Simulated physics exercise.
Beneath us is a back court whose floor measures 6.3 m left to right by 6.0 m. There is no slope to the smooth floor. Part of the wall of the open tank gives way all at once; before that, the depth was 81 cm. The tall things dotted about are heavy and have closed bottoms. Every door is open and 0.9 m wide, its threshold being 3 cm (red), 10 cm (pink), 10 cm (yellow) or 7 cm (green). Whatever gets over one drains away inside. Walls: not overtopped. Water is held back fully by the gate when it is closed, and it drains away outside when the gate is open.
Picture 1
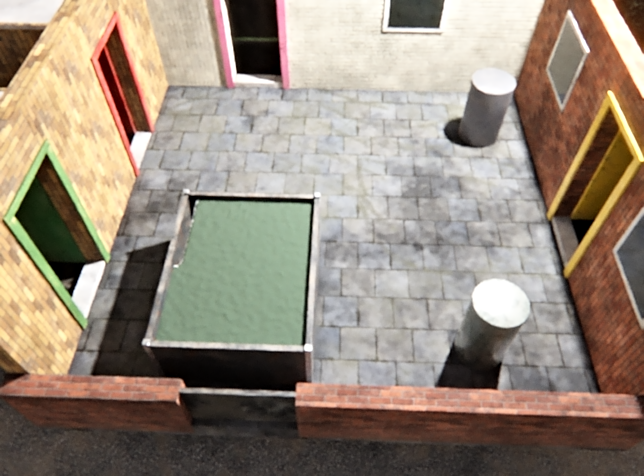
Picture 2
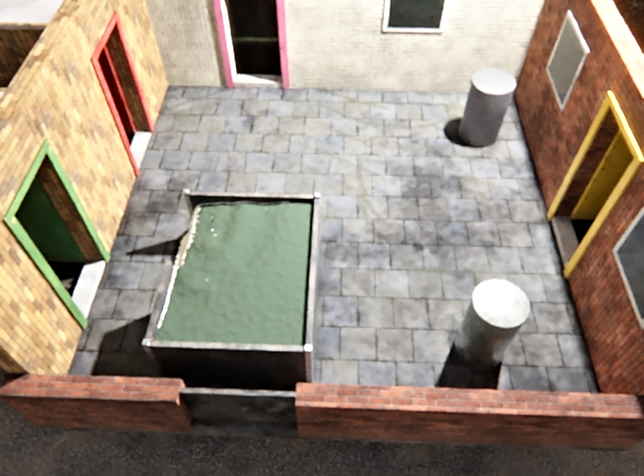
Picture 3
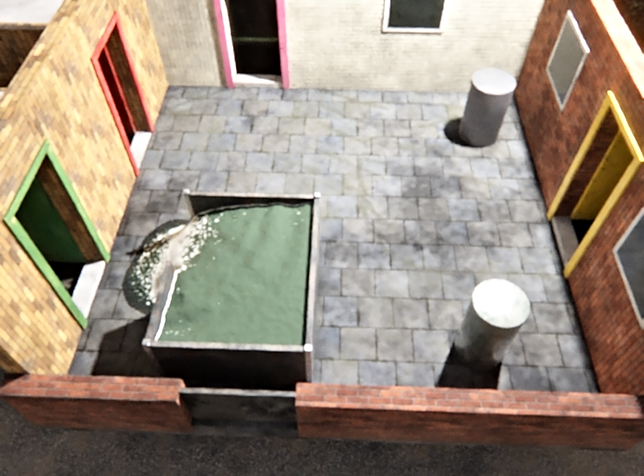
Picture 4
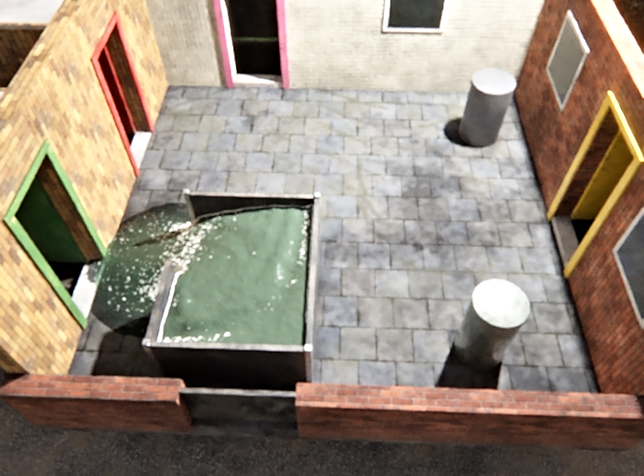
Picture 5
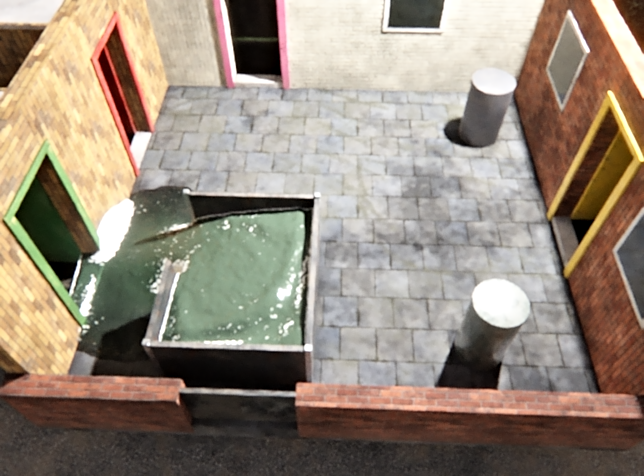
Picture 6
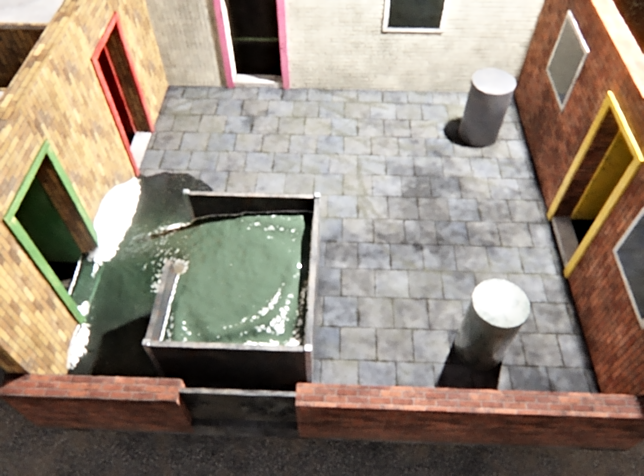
Green water fills an open tank in a grey-paved back court, seen from high above its low brick front wall. Red and green doorways line the tan wall at left, a pink one stands at the back, and a yellow one is at right beyond two grey cylinders. The water breaks through the tank's left side, fans out to the tan wall and foams white there, while the camera stays still.
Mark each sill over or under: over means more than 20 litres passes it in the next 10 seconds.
Red door - over; pink door - over; yellow door - under; green door - over.
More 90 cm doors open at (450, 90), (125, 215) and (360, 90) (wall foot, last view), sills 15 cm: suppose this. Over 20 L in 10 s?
Per doorway, in order: Insufficient / sufficient / insufficient.
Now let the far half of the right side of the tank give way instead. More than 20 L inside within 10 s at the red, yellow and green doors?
Log - red: Threshold topped, yellow: Threshold topped, green: Threshold not reached.
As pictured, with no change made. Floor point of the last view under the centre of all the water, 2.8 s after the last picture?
The water's centre sits at about (220, 239).
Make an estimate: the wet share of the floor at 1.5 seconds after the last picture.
Covered: Roughly 30 %.
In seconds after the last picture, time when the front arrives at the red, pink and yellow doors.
Red = 0.2 s, pink = 1.3 s, yellow = 5.5 s.
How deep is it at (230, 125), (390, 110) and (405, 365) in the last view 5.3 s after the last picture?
Roughly 6, 5, 2 cm.
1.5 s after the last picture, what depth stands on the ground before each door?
Door by door, in cm: Red reads 10, pink reads 16, yellow reads 0, green reads 30.
Then, 0.7 s after the last picture water covers 15 % of the floor and is deepest (53 cm) near (124, 250); red door 11 cm at the sill, 1 L in, pink door not reached, yellow door not reached, green door 34 cm at the sill, 216 L in.
Then, 1.5 s after the last picture water covers 30 % of the floor and is deepest (38 cm) near (111, 250); red door 10 cm at the sill, 21 L in, pink door 16 cm at the sill, 1 L in, yellow door not reached, green door 30 cm at the sill, 404 L in.
Then, 2.8 s after the last picture water covers 40 % of the floor and is deepest (26 cm) near (111, 250); red door 7 cm at the sill, 41 L in, pink door 15 cm at the sill, 26 L in, yellow door not reached, green door 22 cm at the sill, 585 L in.
Then, 5.3 s after the last picture water covers 70 % of the floor and is deepest (16 cm) near (64, 384); red door 5 cm at the sill, 56 L in, pink door 11 cm at the sill, 40 L in, yellow door not reached, green door 14 cm at the sill, 728 L in.
Then, 9.3 s after the last picture water covers 90 % of the floor and is deepest (12 cm) near (595, 419); red door 3 cm at the sill, 62 L in, pink door 7 cm at the sill, 42 L in, yellow door 6 cm at the sill, 0 L in, green door 8 cm at the sill, 772 L in.
